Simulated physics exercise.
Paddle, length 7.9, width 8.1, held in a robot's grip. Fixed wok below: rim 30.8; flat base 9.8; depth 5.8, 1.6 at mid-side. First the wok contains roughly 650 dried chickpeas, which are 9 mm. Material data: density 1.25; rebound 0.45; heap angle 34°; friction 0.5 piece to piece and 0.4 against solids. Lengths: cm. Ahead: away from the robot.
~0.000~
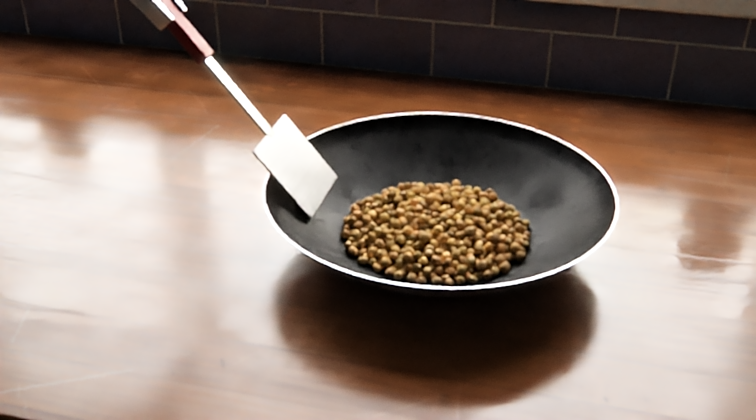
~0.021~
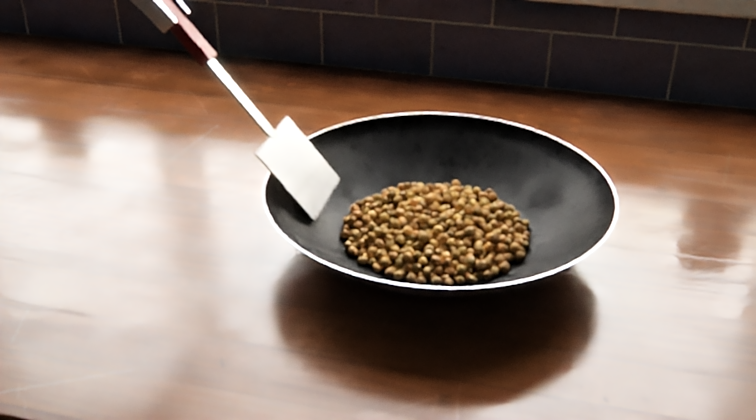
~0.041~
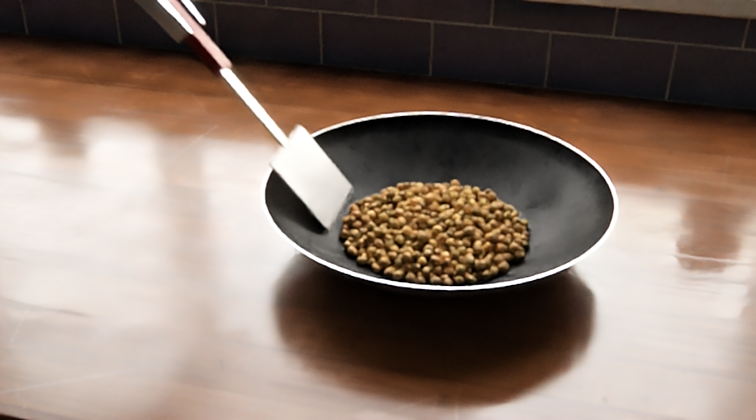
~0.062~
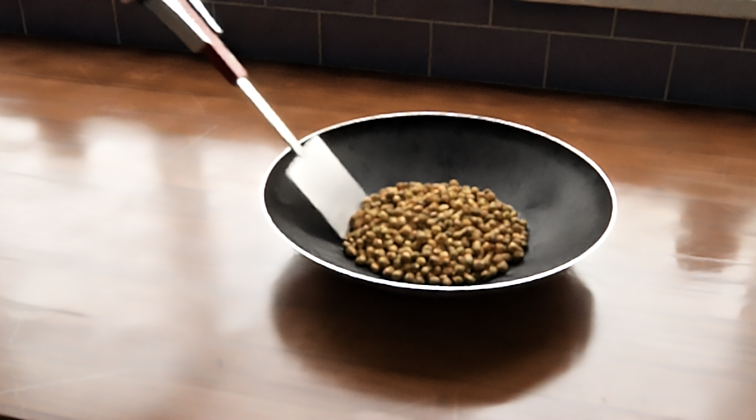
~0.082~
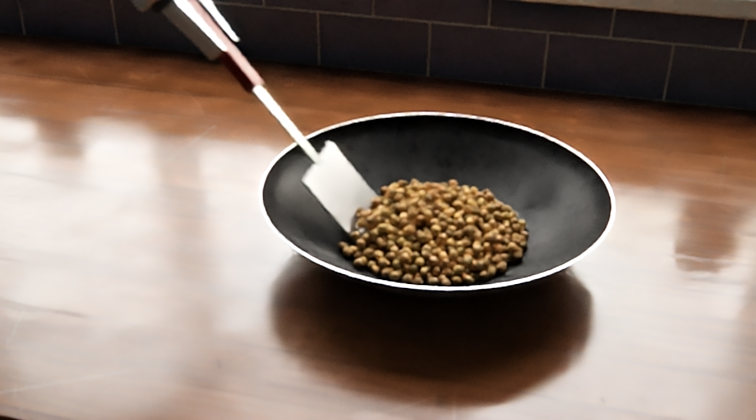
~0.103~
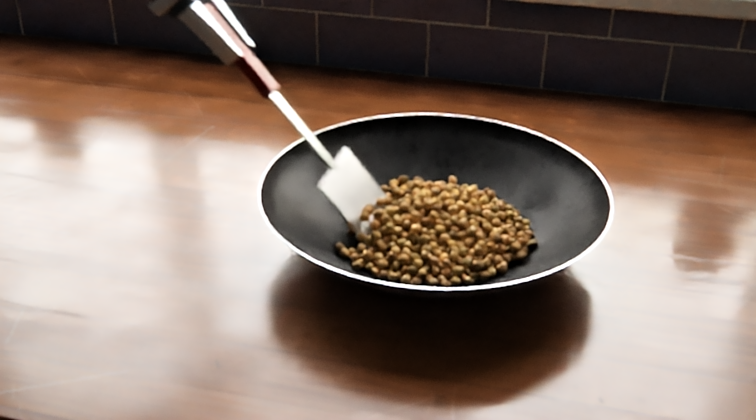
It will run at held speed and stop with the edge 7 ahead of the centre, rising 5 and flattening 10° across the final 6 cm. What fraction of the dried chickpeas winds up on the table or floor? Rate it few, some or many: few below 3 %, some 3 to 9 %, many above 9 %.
Some, 3 to 9 %.
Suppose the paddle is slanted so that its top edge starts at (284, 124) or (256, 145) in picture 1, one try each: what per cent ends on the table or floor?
Around 5 per cent, then around 5 per cent.
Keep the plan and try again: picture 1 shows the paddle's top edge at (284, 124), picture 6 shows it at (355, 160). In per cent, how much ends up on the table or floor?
Some 5 percent ends up on the table or floor.
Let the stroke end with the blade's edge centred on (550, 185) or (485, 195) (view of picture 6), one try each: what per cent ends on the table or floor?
Around 15 per cent for the first try and 0 per cent for the second.
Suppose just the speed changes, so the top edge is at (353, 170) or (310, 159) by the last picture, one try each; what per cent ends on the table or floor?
Roughly 15 and 0 percent.
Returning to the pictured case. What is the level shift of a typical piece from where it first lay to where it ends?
Roughly 4 cm.
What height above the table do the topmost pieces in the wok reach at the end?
Some 5.0 cm above the table.
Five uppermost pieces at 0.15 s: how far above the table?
Around 5 cm above the table.
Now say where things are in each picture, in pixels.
In the first frame, the paddle top edge at (269, 132), sloping 50°; upper third of the load around (438, 224), from x 345 to 525, top at y 185; 649 in the wok.
In the second frame, the paddle top edge at (272, 135), sloping 50°; upper third of the load around (438, 224), from x 345 to 525, top at y 185.
In the third frame, the paddle top edge at (286, 144), sloping 50°; upper third of the load around (437, 224), from x 345 to 525, top at y 185.
In the fourth frame, the paddle top edge at (302, 154), sloping 50°; upper third of the load around (434, 224), from x 345 to 525, top at y 185.
In the fifth frame, the paddle top edge at (317, 161), sloping 50°; upper third of the load around (429, 222), from x 345 to 525, top at y 185.
In the sixth frame, the paddle top edge at (333, 166), sloping 50°; upper third of the load around (433, 221), from x 340 to 530, top at y 180; 649 in the wok.
After 0.15 s, sloping 50°, highest piece 5 above the table; 649 in the wok.
After 0.20 s, sloping 46°, highest piece 6 above the table; 649 in the wok.
After 0.43 s, sloping 40°, highest piece 7 above the table; 610 in the wok, 31 on the table or floor, 8 on the blade or in flight.
After 1.48 s, sloping 40°, highest piece 5 above the table; 610 in the wok, 39 on the table or floor.
In the end, 610 in the wok, 39 on the table or floor. That is 6 % on the table or floor.
